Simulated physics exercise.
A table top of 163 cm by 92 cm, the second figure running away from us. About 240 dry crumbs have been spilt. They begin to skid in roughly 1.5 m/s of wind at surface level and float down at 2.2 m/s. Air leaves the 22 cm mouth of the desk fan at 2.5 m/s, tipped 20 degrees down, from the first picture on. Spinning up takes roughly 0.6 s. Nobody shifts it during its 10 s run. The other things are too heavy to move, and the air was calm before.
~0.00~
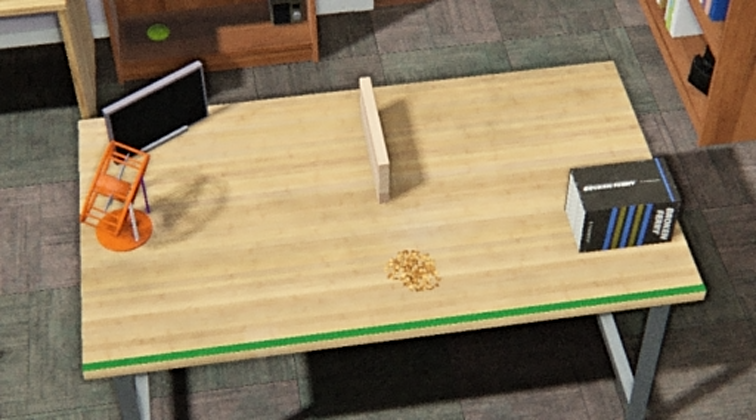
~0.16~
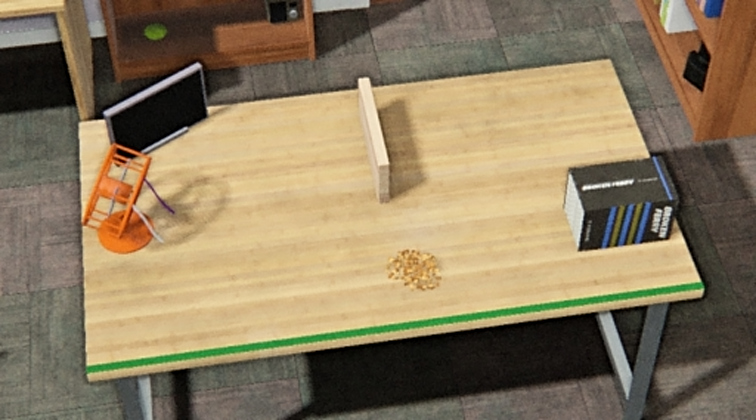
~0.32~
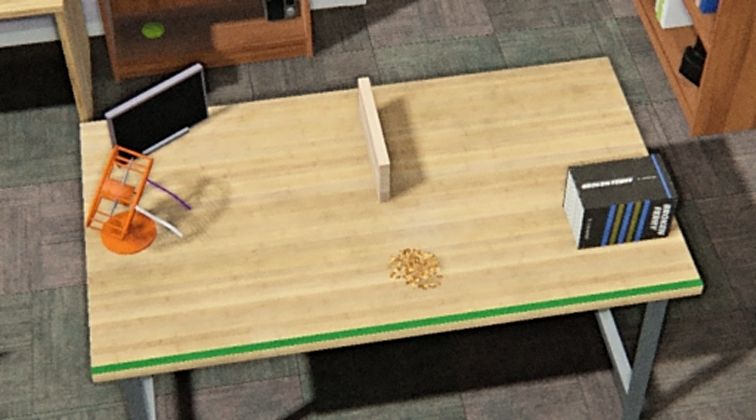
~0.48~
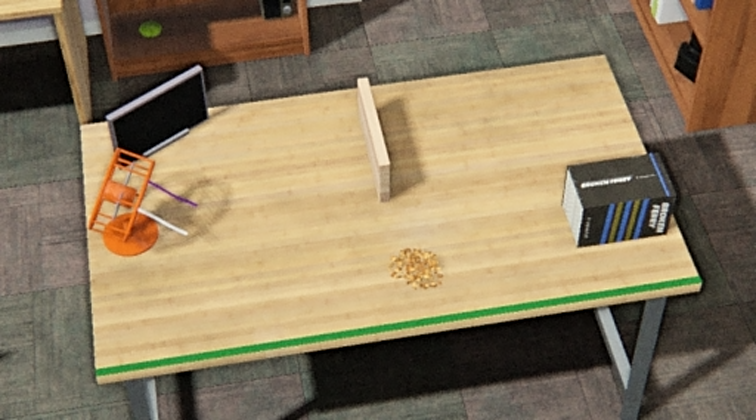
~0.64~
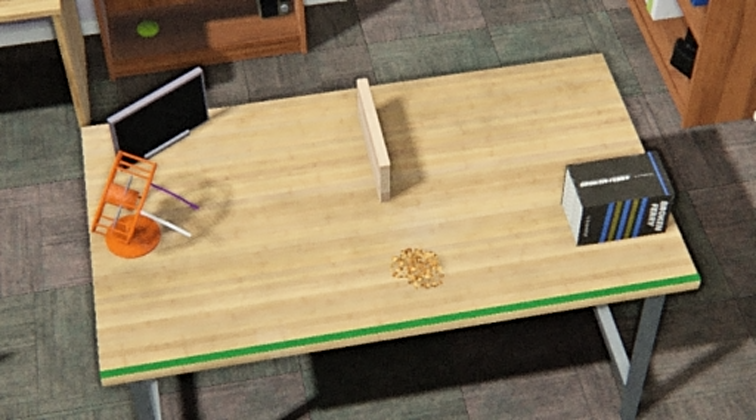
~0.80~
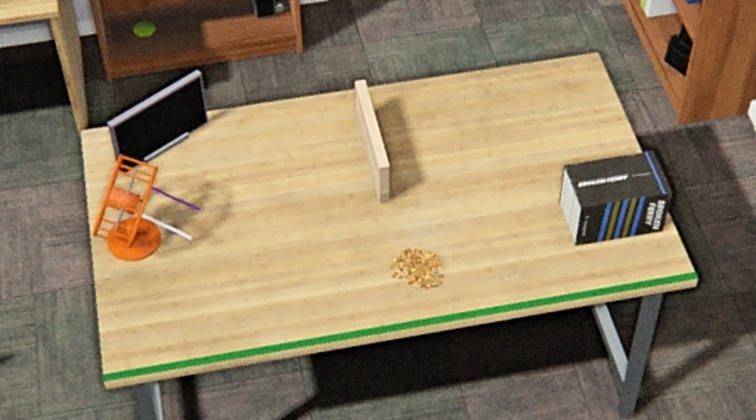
An orange desk fan stands on a wooden table while the crumbs lie still.
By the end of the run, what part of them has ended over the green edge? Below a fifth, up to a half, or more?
The share over the green edge is over half.
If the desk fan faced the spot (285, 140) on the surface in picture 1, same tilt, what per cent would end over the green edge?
It would be near 0 %.
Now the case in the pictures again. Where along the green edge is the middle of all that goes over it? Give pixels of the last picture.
Around (591, 298).
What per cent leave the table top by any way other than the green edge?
About 15 %.
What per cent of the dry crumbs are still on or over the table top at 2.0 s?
Some 1 per cent.
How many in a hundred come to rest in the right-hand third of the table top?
About 0 %.
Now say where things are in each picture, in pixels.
The middle of the dry crumbs is near (414, 271), none has stirred yet and the mouth of the desk fan is at (115, 189), in the first picture.
The middle of the dry crumbs is near (414, 269), none has stirred yet and the green edge is centred on (403, 331), in the second picture.
The middle of the dry crumbs is near (416, 268), none has stirred yet, the top of a board is at (374, 120) and the top of a book is at (623, 181), in the third picture.
The middle of the dry crumbs is near (417, 267) and none has stirred yet, in the fourth picture.
The middle of the dry crumbs is near (418, 267) and none has stirred yet, in the fifth picture.
The middle of the dry crumbs is near (418, 267) and none has stirred yet, in the sixth picture.
After 2.0 s, 85 % are over the green edge; 91 % have settled or left.
After 3.2 s, 85 % are over the green edge; 99 % have settled or left.
After 5.5 s, 85 % are over the green edge; 99 % have settled or left.
After 10.0 s, at the end, 85 % are over the green edge.
